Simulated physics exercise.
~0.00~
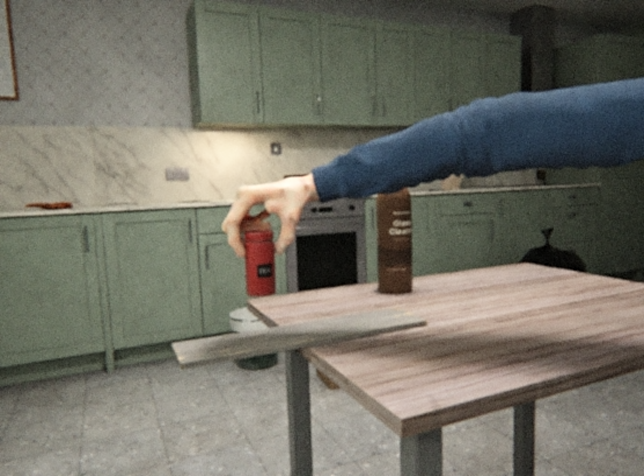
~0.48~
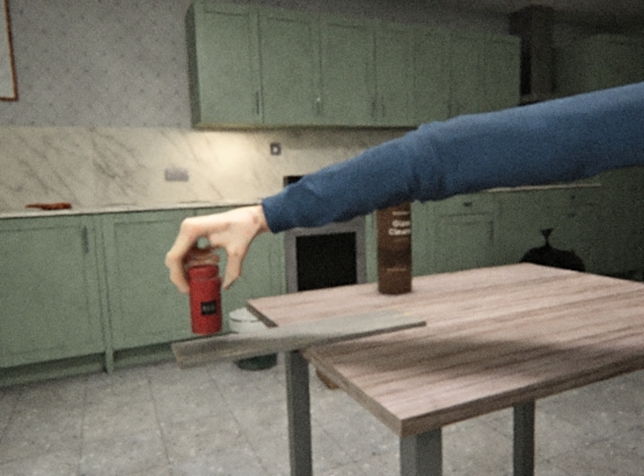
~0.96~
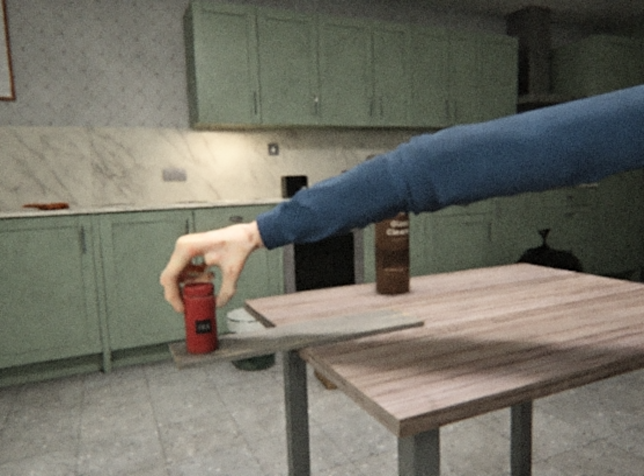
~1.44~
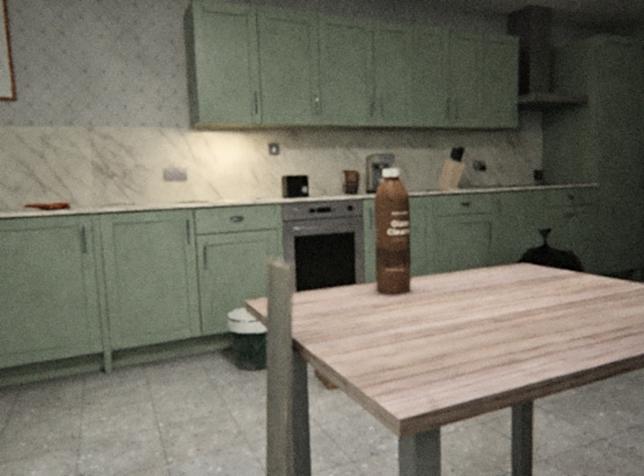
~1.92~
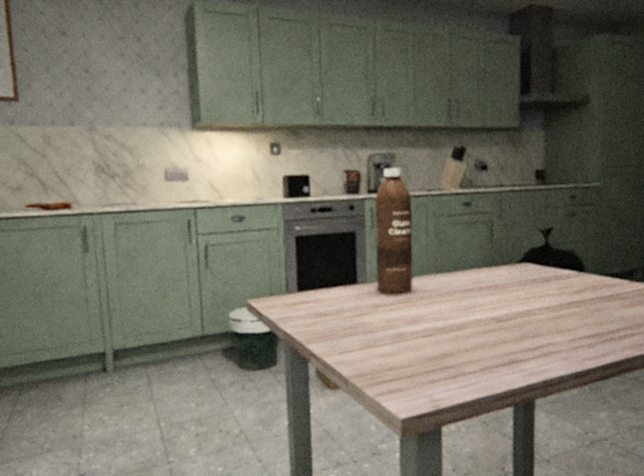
A hand in a blue sleeve reaches in from the right, holding a red shaker near a grey board that sticks out past the left edge of a wooden table. The slightly swaying view looks across a kitchen with green cabinets, an oven and a tiled floor, and a brown bottle stands on the table. The hand carries the shaker left and lowers it onto the board's overhanging end. Once the hand has let go and withdrawn, the board tips steeply over the edge, the shaker already out of sight. Finally the board is gone too, while the bottle remains standing.
